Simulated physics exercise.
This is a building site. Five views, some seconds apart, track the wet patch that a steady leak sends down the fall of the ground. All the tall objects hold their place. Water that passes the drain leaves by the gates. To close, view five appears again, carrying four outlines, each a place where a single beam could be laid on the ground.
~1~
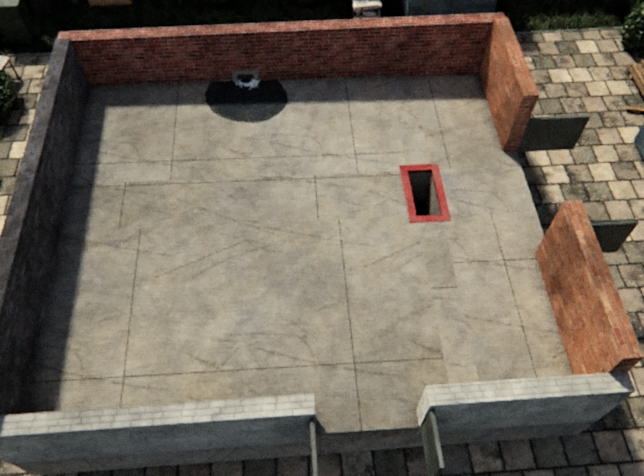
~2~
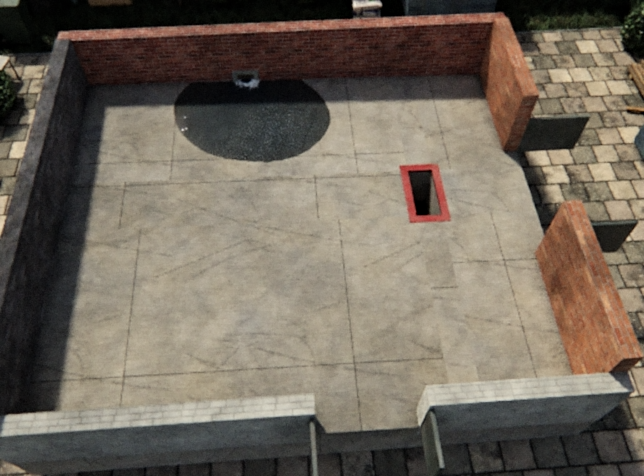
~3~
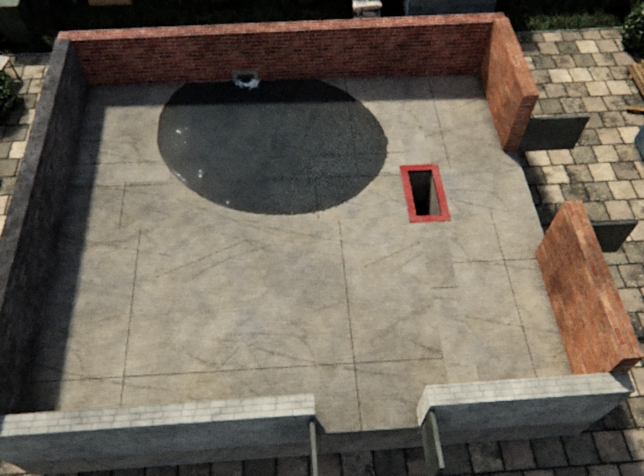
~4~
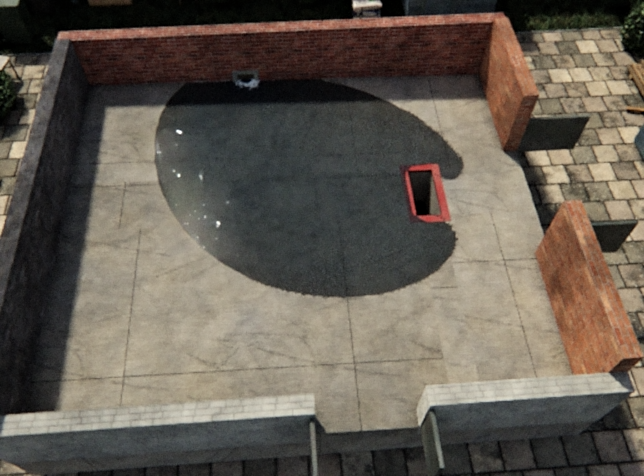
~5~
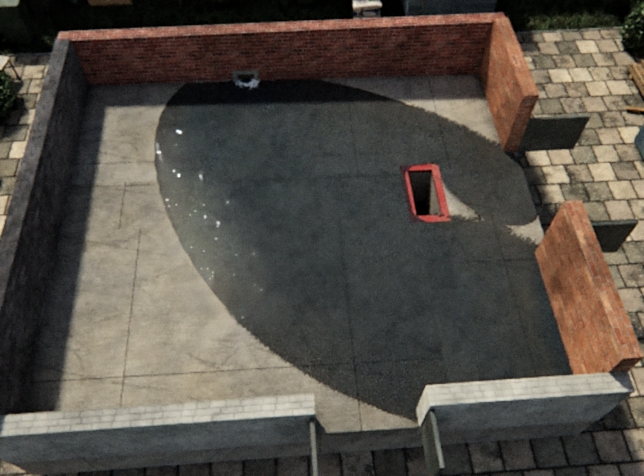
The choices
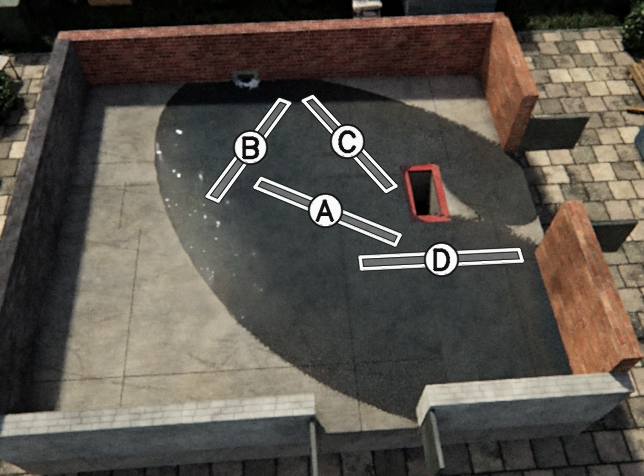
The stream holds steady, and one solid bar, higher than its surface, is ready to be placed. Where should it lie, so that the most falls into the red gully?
I would pick place A.
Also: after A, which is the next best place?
The answer is D.
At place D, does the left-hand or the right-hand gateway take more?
The right gate.
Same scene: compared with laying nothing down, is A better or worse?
It is better.
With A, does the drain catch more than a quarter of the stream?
Yes.
On the marked copy, A from (258, 182) to (397, 239); B from (212, 198) to (284, 101); C from (308, 98) to (390, 188); D from (360, 262) to (520, 255).
For place A, about 39 % of the stream runs into the red gully, about 59 % out by the gates.
For place B, about 6 % of the stream runs into the red gully, about 86 % out by the gates.
For place C, about 8 % of the stream runs into the red gully, about 91 % out by the gates.
For place D, about 24 % of the stream runs into the red gully, about 68 % out by the gates.
